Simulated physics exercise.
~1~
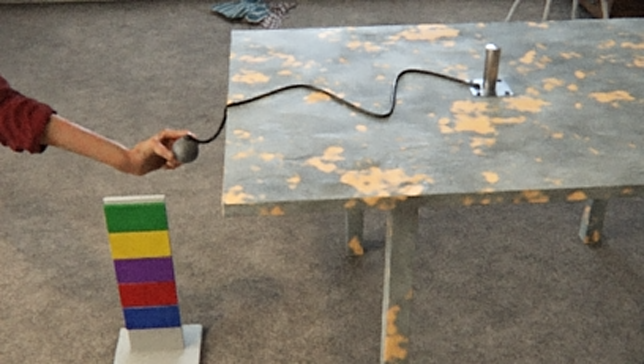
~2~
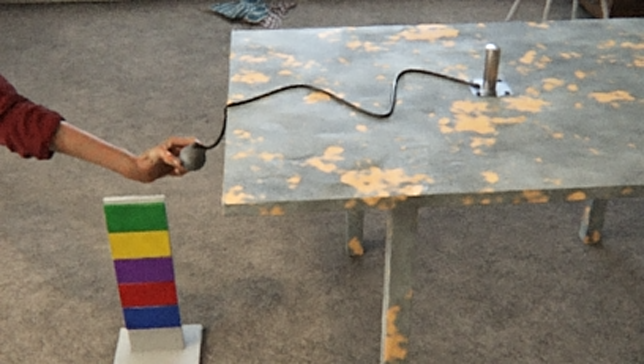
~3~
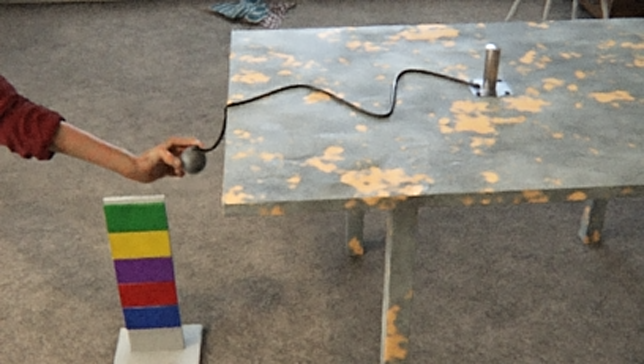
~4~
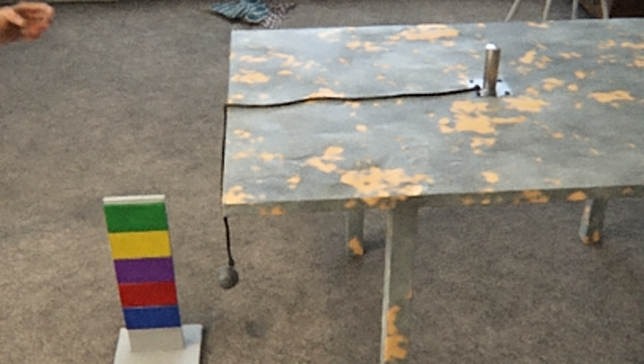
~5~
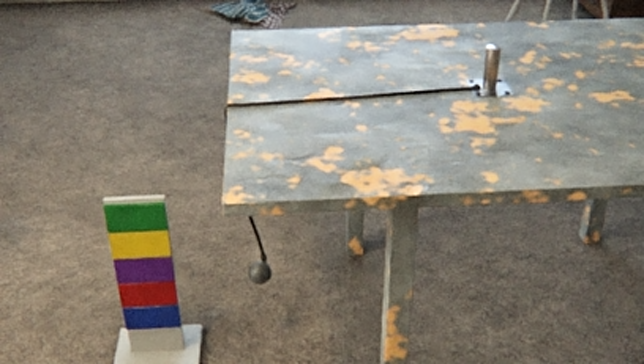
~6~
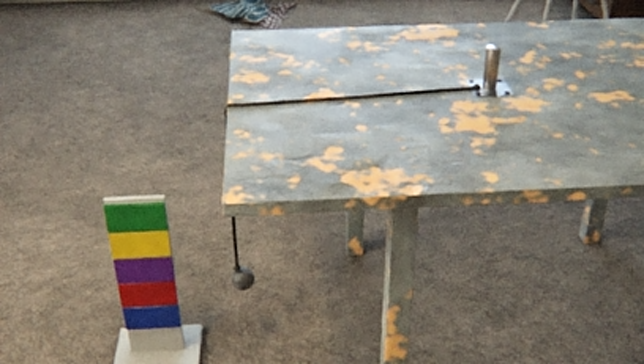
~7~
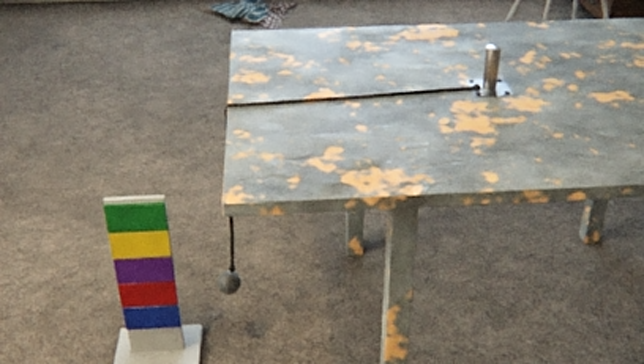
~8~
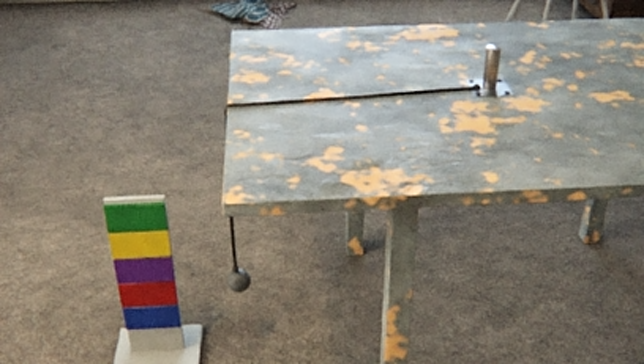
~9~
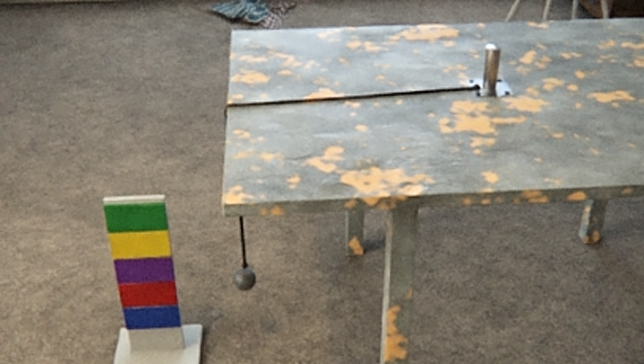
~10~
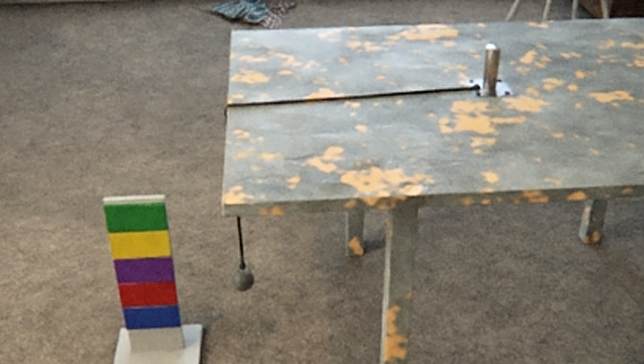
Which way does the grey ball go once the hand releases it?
The grey ball moves down, dropping below the edge of the desk until the lead holds it.
